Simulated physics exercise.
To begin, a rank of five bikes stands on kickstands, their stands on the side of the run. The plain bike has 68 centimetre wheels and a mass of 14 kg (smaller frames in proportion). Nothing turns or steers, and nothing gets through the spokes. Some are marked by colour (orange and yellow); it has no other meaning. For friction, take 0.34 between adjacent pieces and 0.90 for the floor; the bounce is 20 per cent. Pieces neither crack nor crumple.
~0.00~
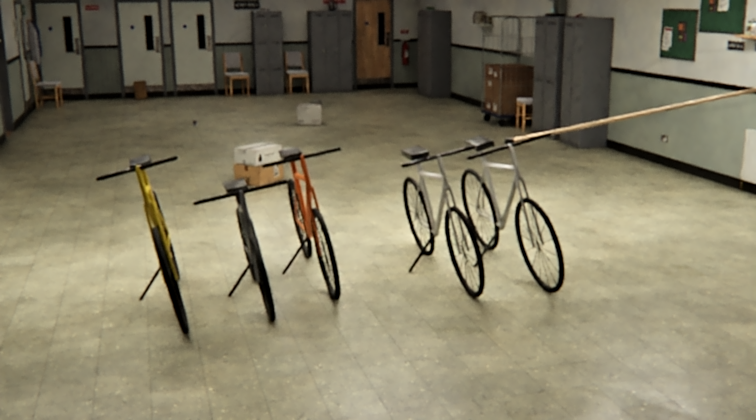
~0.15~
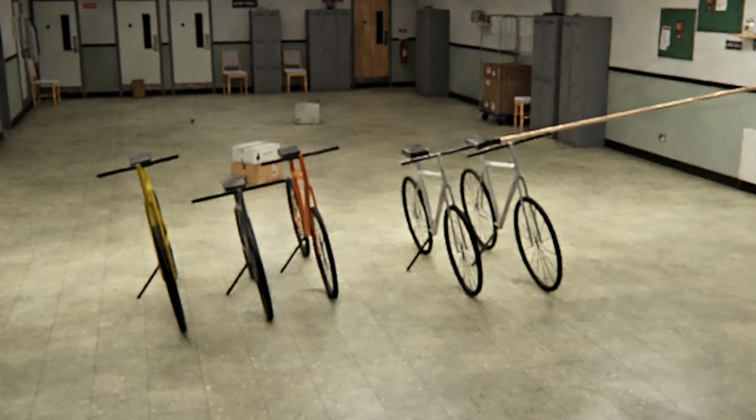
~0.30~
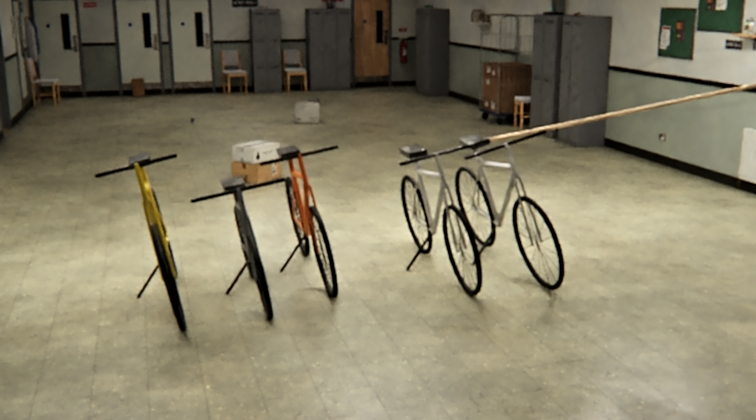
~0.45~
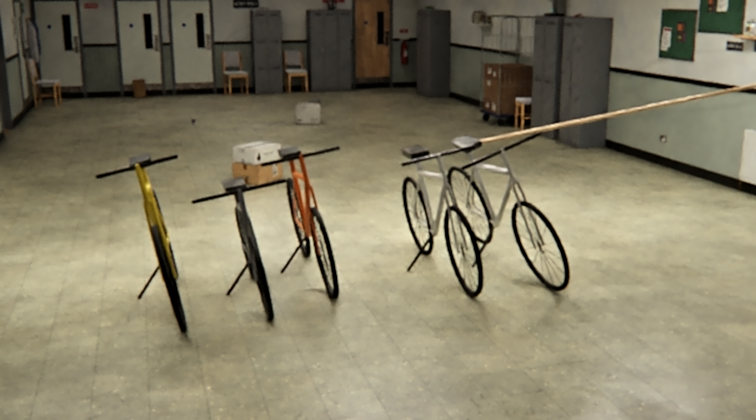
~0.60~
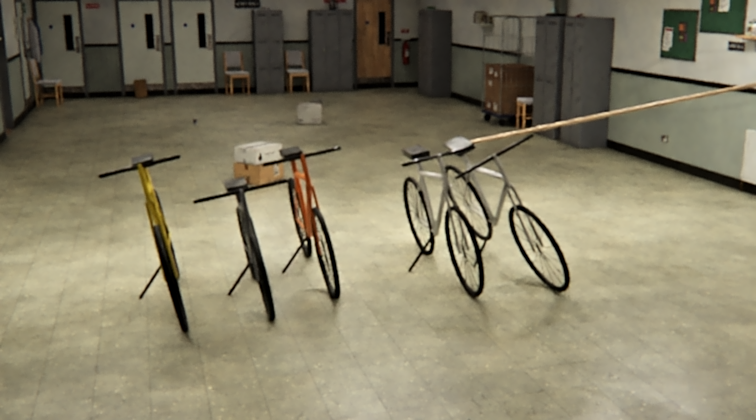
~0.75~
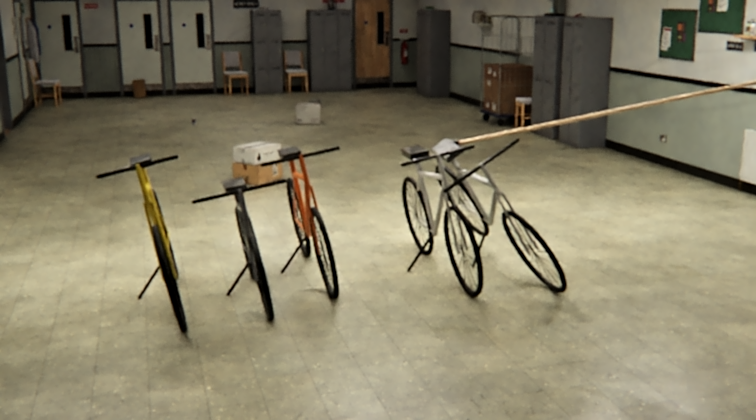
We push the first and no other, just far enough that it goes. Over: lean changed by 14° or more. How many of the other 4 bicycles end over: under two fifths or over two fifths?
More than two fifths.
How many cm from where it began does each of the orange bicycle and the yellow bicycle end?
Roughly orange 90, yellow 70.
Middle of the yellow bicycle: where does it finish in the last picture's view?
I'd point at about (70, 279).
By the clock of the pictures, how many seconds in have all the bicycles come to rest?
Roughly 3.5 seconds.
After 1.38 s, 1 of the 4 other bicycles over.
After 1.92 s, 2 of the 4 other bicycles over; orange bicycle 37° from how it stood.
After 2.82 s, 4 of the 4 other bicycles over; orange bicycle 63° from how it stood; yellow bicycle 59° from how it stood.
In the end (3.7 s), 4 of the 4 other bicycles over; yellow bicycle 72° from how it stood; orange bicycle 70° from how it stood. That is 100 per cent. Not one is left standing. From the last view, middles, yellow bicycle near (70, 278), orange bicycle near (203, 251).
